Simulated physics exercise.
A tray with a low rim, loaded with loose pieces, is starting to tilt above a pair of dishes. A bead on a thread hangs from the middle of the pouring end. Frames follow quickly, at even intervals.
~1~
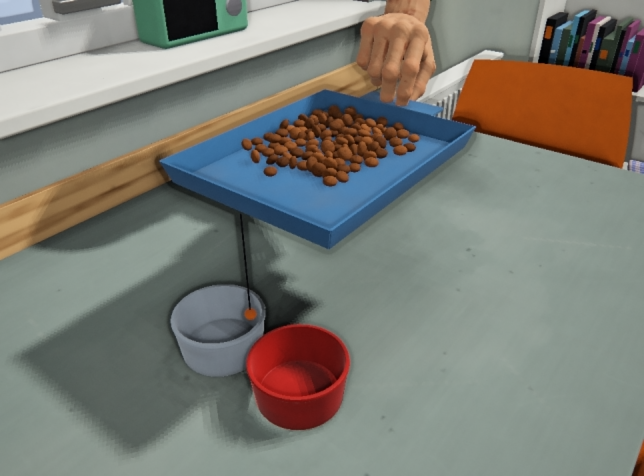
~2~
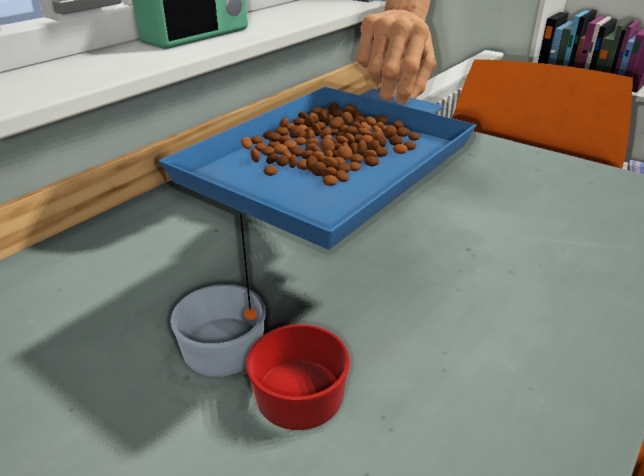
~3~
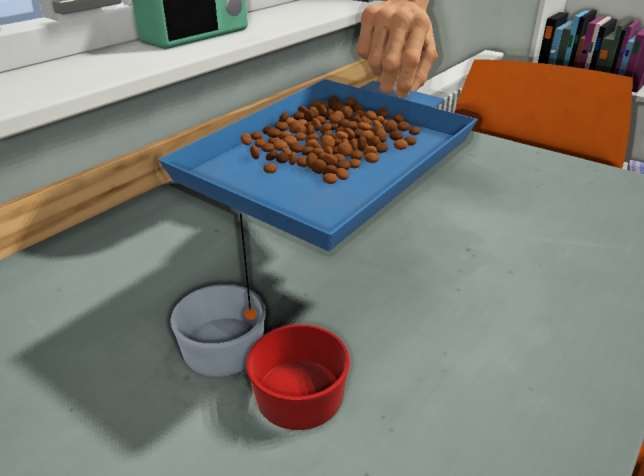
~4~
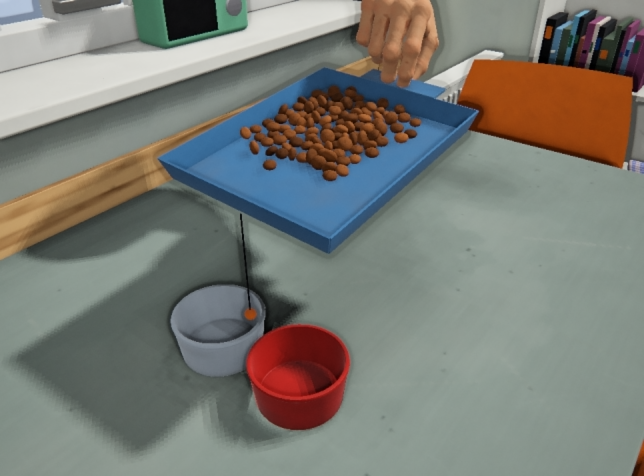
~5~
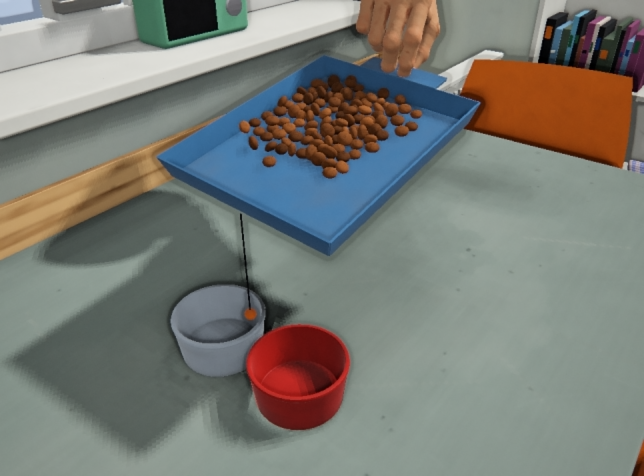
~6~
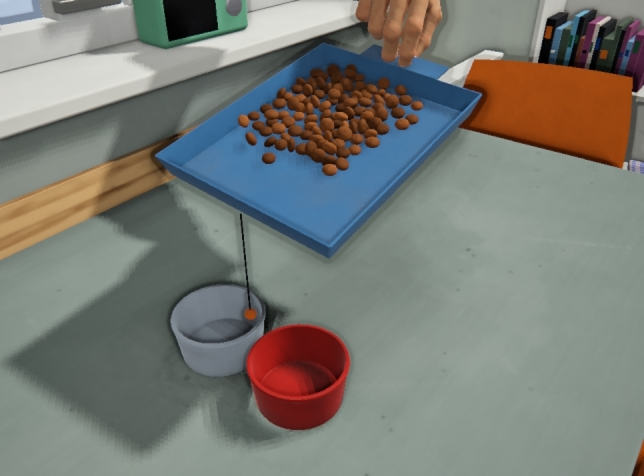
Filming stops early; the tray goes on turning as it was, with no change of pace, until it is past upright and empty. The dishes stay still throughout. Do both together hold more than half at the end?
Most of the load lands in the dishes.
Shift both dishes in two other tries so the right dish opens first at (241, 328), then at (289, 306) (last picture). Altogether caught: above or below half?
At place one a lesser share; at place two a lesser share.
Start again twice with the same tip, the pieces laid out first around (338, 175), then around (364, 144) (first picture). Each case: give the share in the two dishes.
First case: Some 60 %; second case: Some 70 %.
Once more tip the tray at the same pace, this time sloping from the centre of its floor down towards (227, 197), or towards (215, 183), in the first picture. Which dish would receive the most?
The first try favours the left of the two, the second the left of the two.
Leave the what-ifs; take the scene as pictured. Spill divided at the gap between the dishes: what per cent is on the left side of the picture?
It amounts to some 50 percent.
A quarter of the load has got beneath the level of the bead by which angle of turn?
90° or so.
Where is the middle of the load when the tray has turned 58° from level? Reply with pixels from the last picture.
I'd mark it close to (304, 215).
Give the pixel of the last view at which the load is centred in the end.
I'd put the middle somewhere around (302, 394).
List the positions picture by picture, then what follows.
Corners of the pouring end at (170, 160) and (329, 224), level; middle of the load at (337, 144), bits of dog kibble; left dish at (187, 352); right dish at (266, 404); bead on its thread at (251, 314), in the first picture.
Corners of the pouring end at (170, 160) and (329, 224), level; middle of the load at (337, 143), in the second picture.
Corners of the pouring end at (169, 158) and (329, 227), tipped barely, lowest at the right corner; middle of the load at (337, 138), in the third picture.
Corners of the pouring end at (168, 157) and (328, 230), tipped a little, lowest at the right corner; middle of the load at (337, 131), in the fourth picture.
Corners of the pouring end at (167, 155) and (328, 234), tipped a little, lowest at the right corner; middle of the load at (326, 123), in the fifth picture.
Corners of the pouring end at (166, 154) and (328, 238), tipped a little, lowest at the right corner; middle of the load at (325, 116); left dish at (187, 352); right dish at (266, 404), in the sixth picture.
Soon, tray tipped steeply; most on the tray; a stray few in the right dish; a stray few outside both; a small part in the air.
A while on, tray tipped right over; about a quarter on the tray; about a third in the right dish; about a quarter outside both; about a quarter in the air.
Towards the end, tray tipped past a quarter turn; about two thirds in the right dish; about a quarter outside both.
Finally, tray tipped past a quarter turn; about two thirds in the right dish; none in the left dish; about a quarter outside both.
